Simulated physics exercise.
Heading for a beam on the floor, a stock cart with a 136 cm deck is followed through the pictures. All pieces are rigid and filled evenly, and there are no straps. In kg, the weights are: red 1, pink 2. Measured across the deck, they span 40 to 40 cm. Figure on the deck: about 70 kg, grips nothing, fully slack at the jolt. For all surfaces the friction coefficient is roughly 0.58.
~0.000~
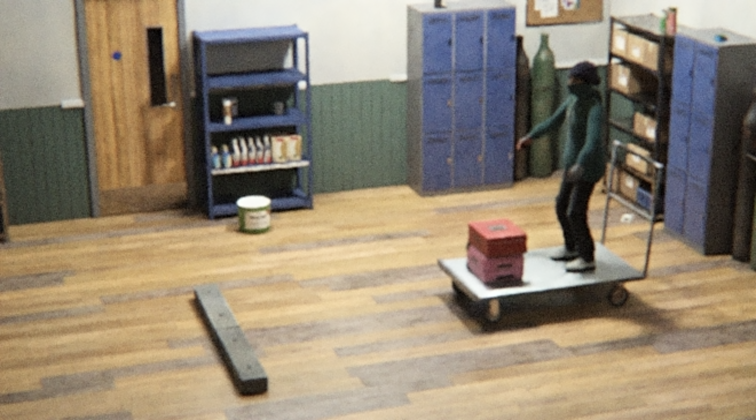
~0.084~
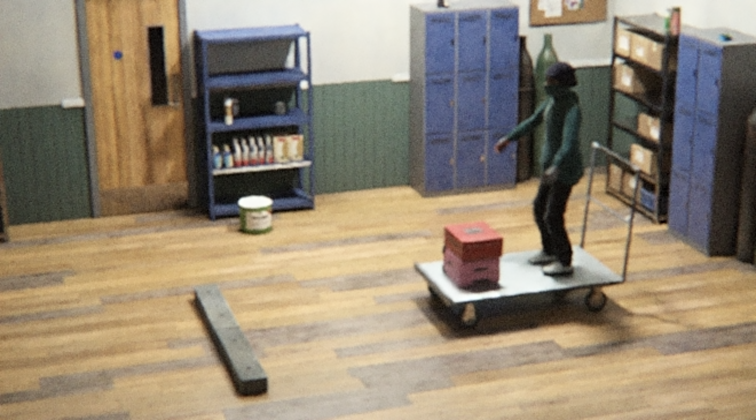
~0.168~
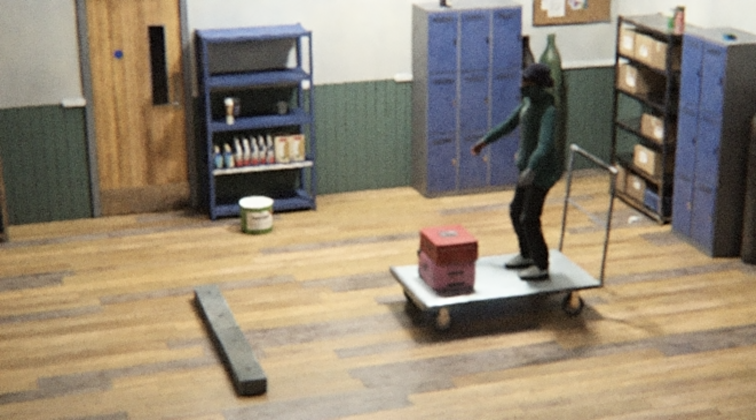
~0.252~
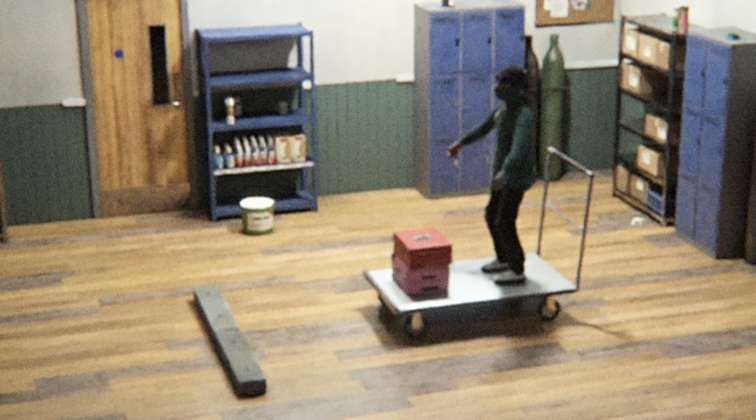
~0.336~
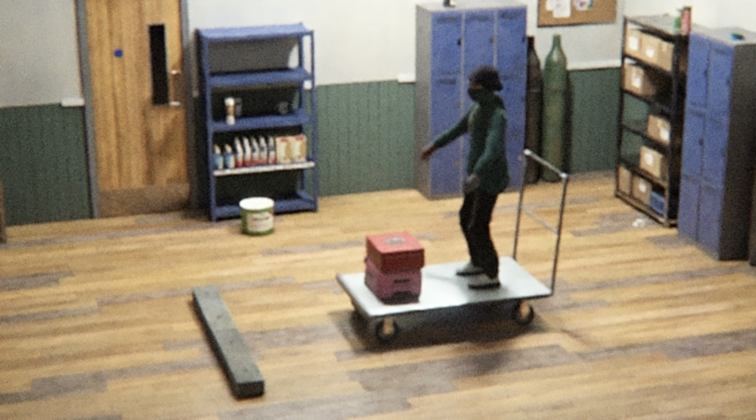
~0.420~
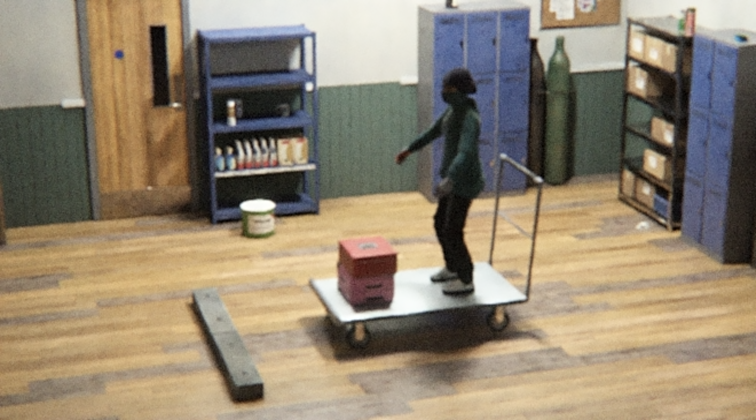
In the video, a person in a green top and dark trousers stands on a flat cart beside two stacked red toolboxes, one arm held out, as the cart rolls steadily leftward across a wooden floor toward a dark beam.
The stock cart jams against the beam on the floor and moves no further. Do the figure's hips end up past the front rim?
Yes.
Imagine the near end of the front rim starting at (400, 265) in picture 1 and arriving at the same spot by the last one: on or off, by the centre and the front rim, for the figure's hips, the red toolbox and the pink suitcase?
Result: Hips safe; red gone; pink safe.
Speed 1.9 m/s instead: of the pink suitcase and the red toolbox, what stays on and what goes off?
Pink: Kept; red: Lost.
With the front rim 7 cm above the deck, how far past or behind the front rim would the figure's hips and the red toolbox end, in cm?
In that case the hips stop 30 cm beyond the rim and the red item 90 cm beyond it.
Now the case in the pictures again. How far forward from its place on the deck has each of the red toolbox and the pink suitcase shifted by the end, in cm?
Forward shift, cm - red: 125; pink: 20.
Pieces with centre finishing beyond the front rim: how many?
Total counted: 1.
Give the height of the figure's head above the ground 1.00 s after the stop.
Roughly 10 cm above the ground.
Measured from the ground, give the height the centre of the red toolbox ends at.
Roughly 10 centimetres.
Impact comes at 0.70 s.
After 1.25 s the figure's hips are 21 cm behind the rim, near (253, 264) in the last picture's view.
After 1.70 s the figure's hips are 12 cm past the rim, near (206, 278) in the last picture's view.
At rest, 3.8 s, past the rim, red toolbox and the figure's hips; behind it, pink suitcase.
